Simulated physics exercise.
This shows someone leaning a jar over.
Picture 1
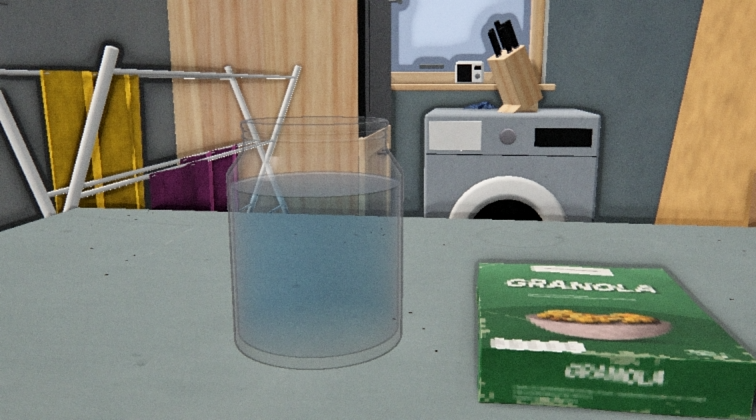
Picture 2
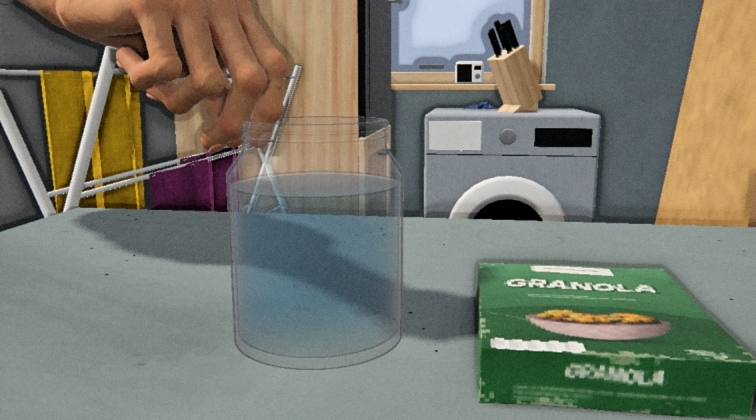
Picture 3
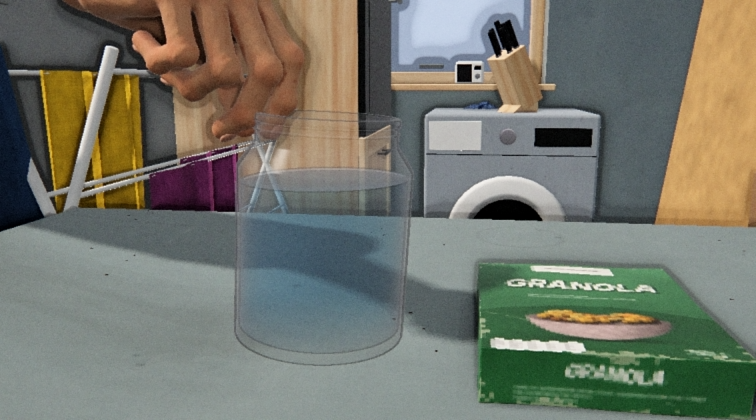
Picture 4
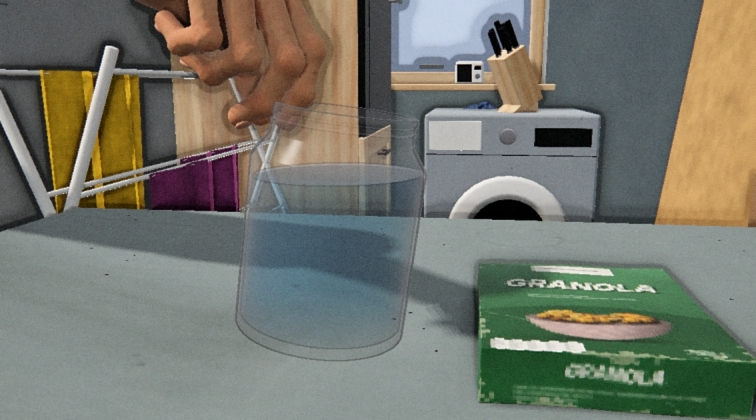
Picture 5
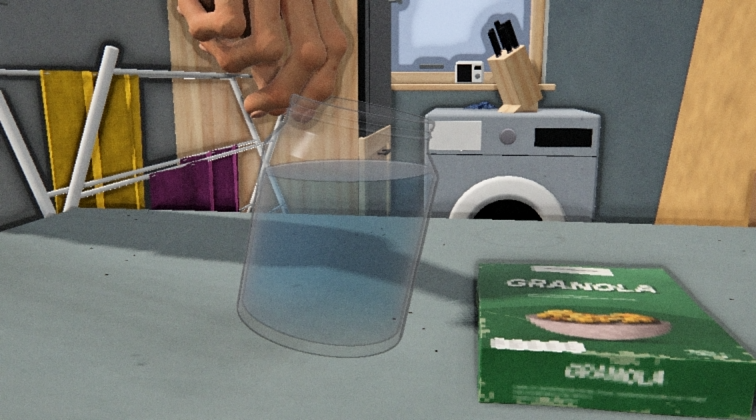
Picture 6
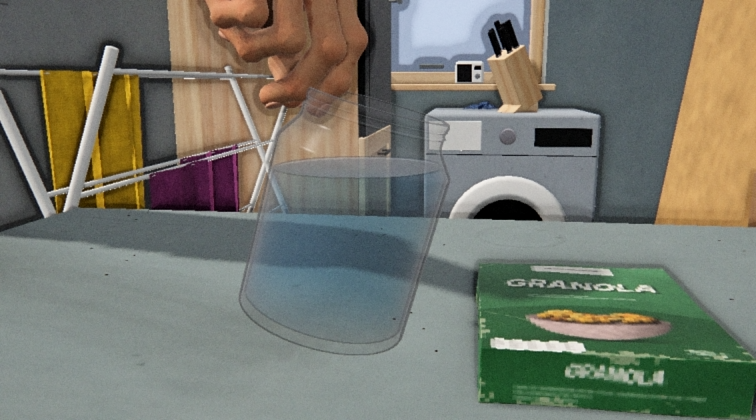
In the video, a clear jar about two thirds full of bluish liquid stands upright on a table beside a green granola packet, then a hand takes hold of its top and leans it to the right, towards the packet.
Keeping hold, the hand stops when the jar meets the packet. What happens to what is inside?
Most likely it is going to overflow there.
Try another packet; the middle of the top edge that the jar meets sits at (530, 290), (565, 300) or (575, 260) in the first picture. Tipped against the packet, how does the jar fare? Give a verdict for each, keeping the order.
Overflow, overflow, overflow.
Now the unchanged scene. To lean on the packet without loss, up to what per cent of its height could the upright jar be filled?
Somewhere near 55 in a hundred, by my count.
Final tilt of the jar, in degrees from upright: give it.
I'd put it at roughly 55 degrees from the vertical.
A moment on, the jar leans by about 35°; all is still inside.
Further on, the jar leans by about 50°; a puddle lies under it; nearly all of the water is inside.
When it is over, the jar leans by about 55°, against the packet; a puddle lies under it; about three quarters of the water is inside.
